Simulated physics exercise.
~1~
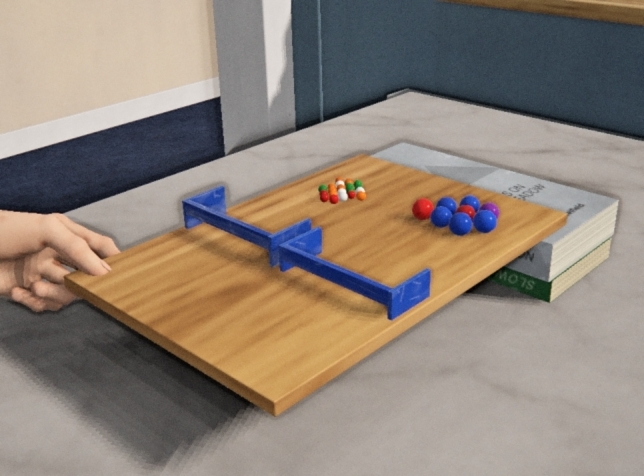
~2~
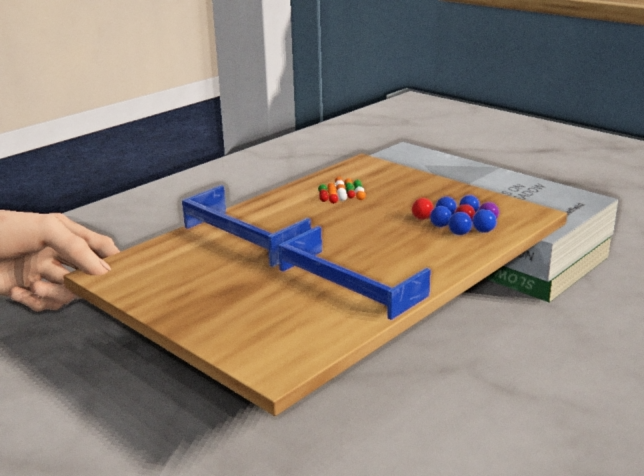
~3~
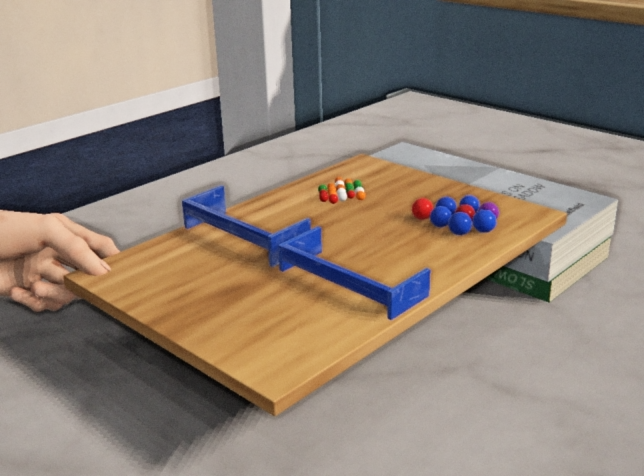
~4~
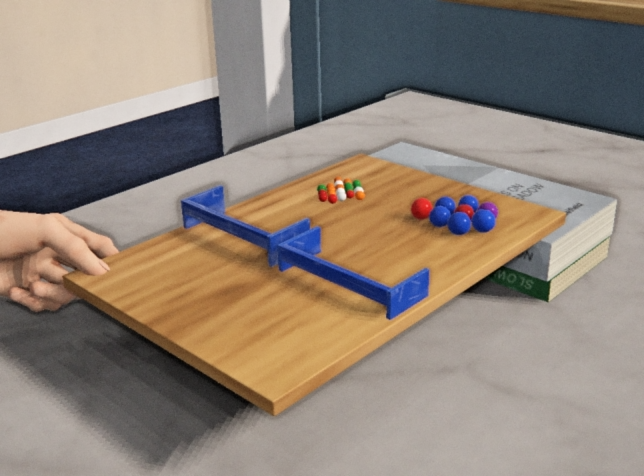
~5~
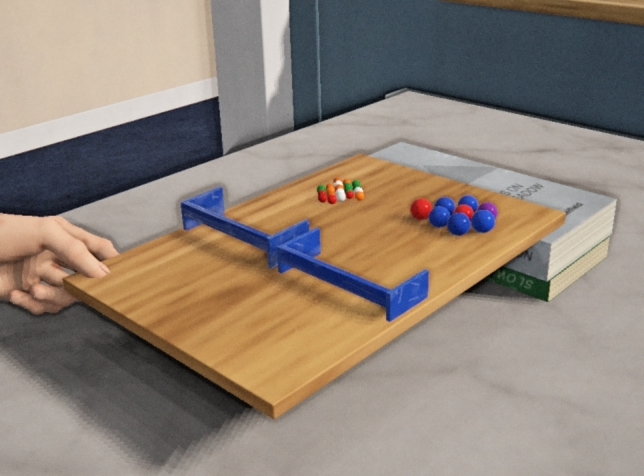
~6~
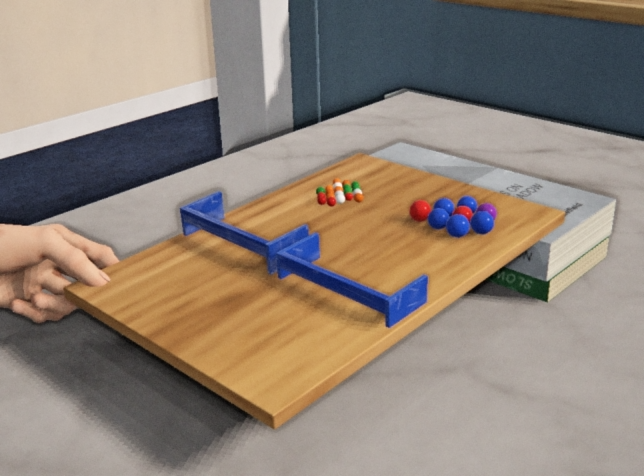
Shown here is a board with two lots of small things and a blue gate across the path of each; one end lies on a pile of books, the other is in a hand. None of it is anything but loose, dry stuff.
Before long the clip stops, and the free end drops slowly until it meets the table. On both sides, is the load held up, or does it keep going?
I'd bet the near handful stays caught; I'd bet the far handful heads on downhill.
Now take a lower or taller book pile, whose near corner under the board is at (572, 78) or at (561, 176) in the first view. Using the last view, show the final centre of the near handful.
Final centre, try 1 ~ (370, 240); try 2 ~ (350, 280).
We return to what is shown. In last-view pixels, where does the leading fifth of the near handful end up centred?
Around (331, 311).
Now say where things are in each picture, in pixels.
In the first frame, held end of the board (275, 396), level; book pile (465, 203), low, a small part of the board's length; near handful (465, 215), a few glass marbles; far handful (341, 189), a few round plastic beads; near gate (335, 274), its slot lower than a piece; far gate (227, 224), its slot higher than a piece.
In the second frame, held end of the board (275, 396), level; far handful (341, 188).
In the third frame, held end of the board (275, 396), level; near handful (465, 215).
In the fourth frame, held end of the board (274, 396), level; far handful (340, 188).
In the fifth frame, held end of the board (274, 399), level; near handful (463, 215).
In the sixth frame, held end of the board (274, 409), down by 2°; book pile (463, 202); near handful (462, 216), not moving; far handful (338, 190), not moving; near gate (332, 281); far gate (225, 231).
Then, 0.25 s later than the last frame, board sloping at 8°; near handful on its way down; far handful where it was.
Then, 0.52 s later than the last frame, board resting at 11°; near handful on its way down; far handful on its way down.
Then, 0.83 s later than the last frame, board resting at 11°; near handful has reached its gate; far handful every one past its gate.
When it is over, board resting at 11°; near handful gathered behind its gate; far handful every one past its gate.
